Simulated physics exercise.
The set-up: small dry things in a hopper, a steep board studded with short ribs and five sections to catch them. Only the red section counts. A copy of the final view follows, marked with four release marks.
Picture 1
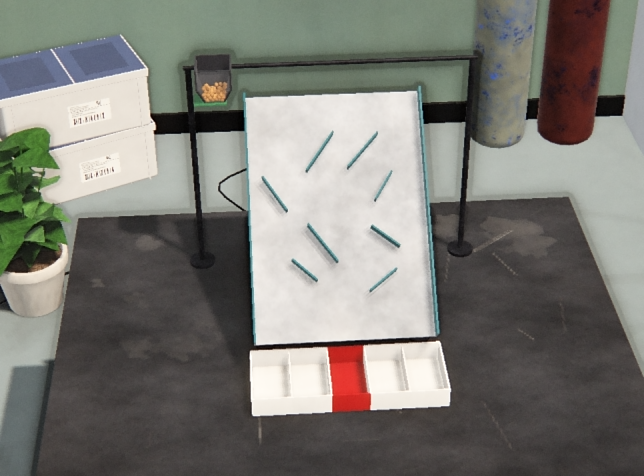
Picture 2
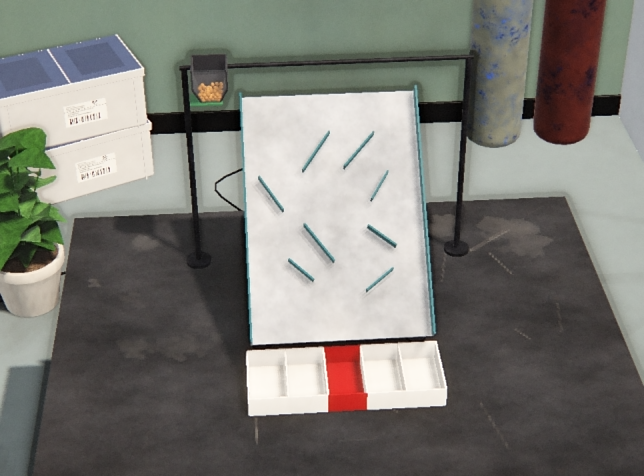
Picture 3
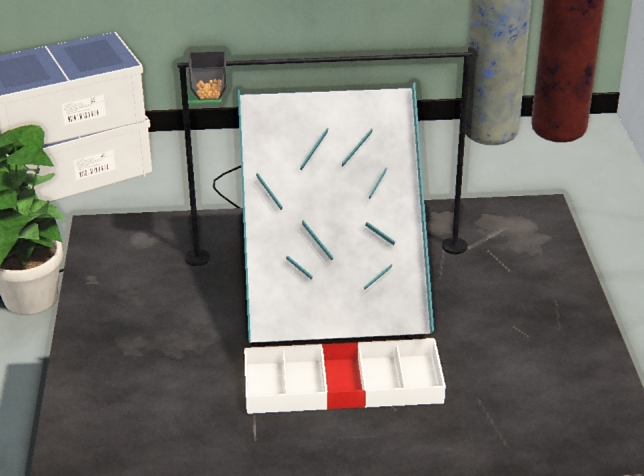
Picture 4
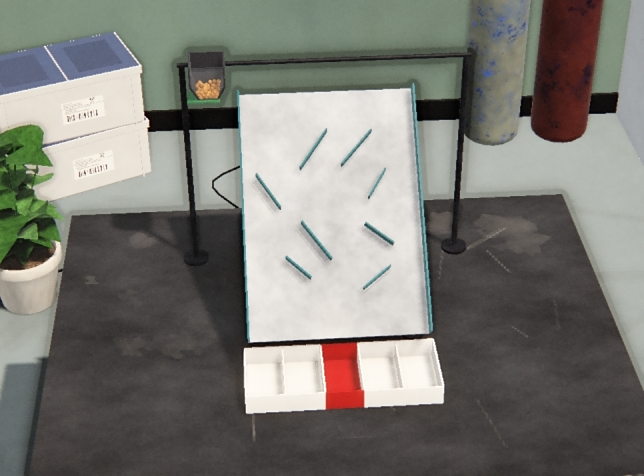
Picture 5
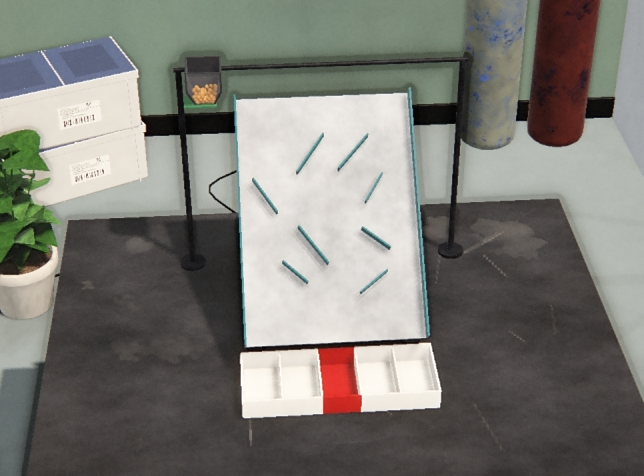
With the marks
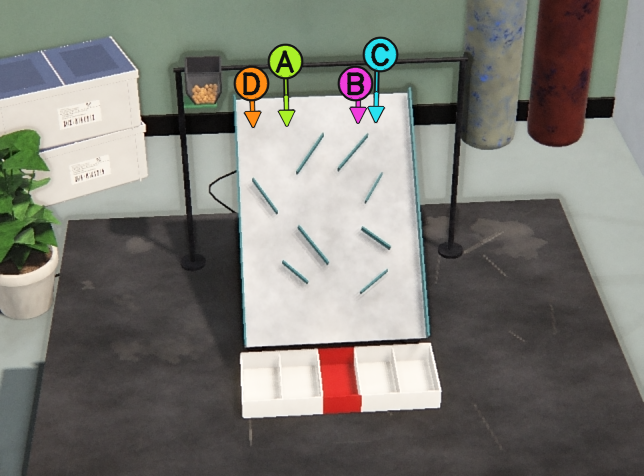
To begin with, a small hopper of tan, dry pieces hangs at the upper left of a steep white board studded with teal ribs, above five sections, the middle one red. The view then shifts very slightly, while the pieces stay in the hopper and nothing in the set-up visibly moves.
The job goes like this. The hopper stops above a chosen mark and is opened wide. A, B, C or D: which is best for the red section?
The best mark is A.
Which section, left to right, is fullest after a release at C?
The fifth.
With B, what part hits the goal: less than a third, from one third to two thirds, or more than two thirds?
Mark B gives less than a third.
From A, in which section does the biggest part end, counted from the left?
It is the third one.
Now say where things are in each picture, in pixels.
In the first picture, hopper at (214, 92), roasted chickpeas, door shut.
In the second picture, ribs (303, 169) to (329, 131), (344, 166) to (374, 131), (259, 176) to (283, 209).
In the third picture, ribs (370, 196) to (387, 167), (303, 220) to (333, 258), (366, 222) to (395, 242).
In the fourth picture, ribs (286, 256) to (311, 277), (364, 287) to (391, 265).
In the fifth picture, red section at (342, 403), number 3 of 5 from the left.
On the marked copy, mark A meets the board at (286, 120); mark B meets the board at (358, 117); mark C meets the board at (375, 116); mark D meets the board at (253, 121).
With A, about half in the red section, about half in other sections.
With B, about a quarter in the red section, most in other sections.
With C, about a quarter in the red section, about two thirds in other sections, a small part outside the box.
With D, about a third in the red section, about two thirds in other sections.
